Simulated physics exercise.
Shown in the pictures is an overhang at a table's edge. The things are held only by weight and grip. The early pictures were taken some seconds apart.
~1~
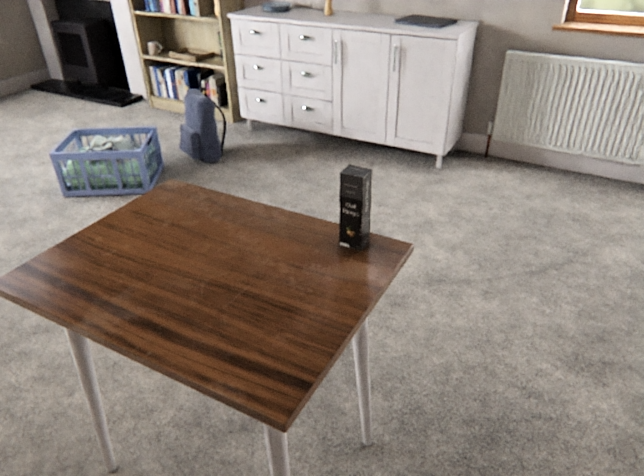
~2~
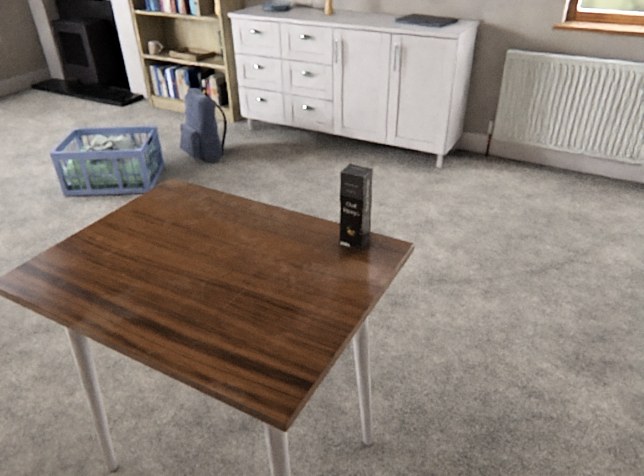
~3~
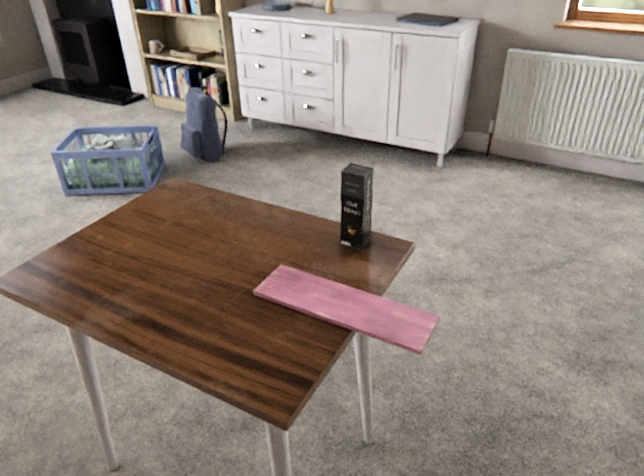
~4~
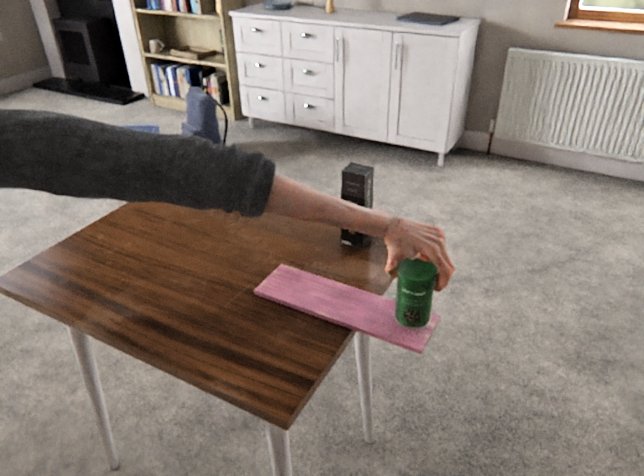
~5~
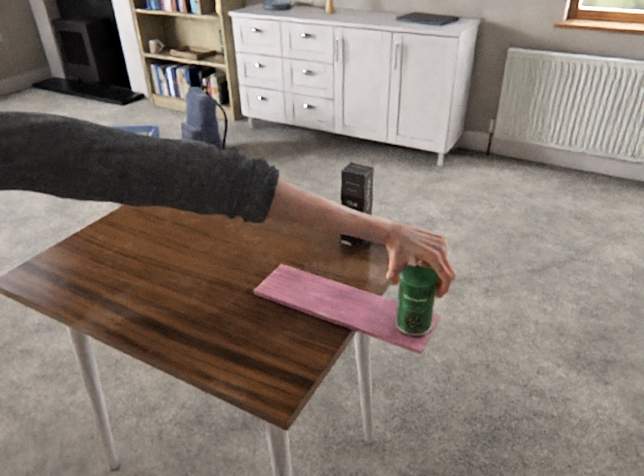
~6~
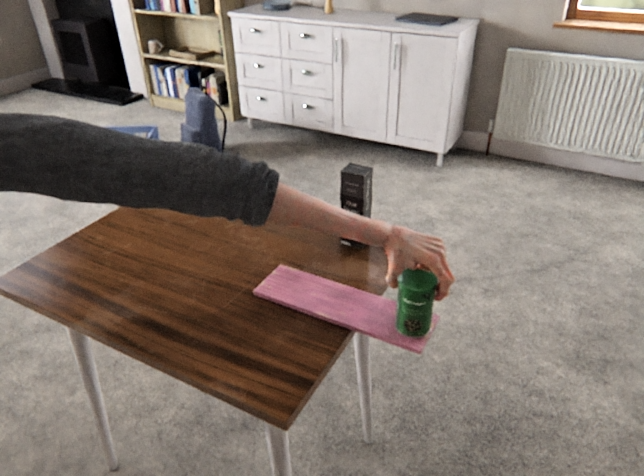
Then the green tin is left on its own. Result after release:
Topples.
Then, 0.50 s past the last view, pink plank and green tin now down on the floor or falling.
Then, 0.70 s past the last view, things are still on the move.
Finally, down on the floor or falling, pink plank and green tin; black carton still in place. The plank comes down.
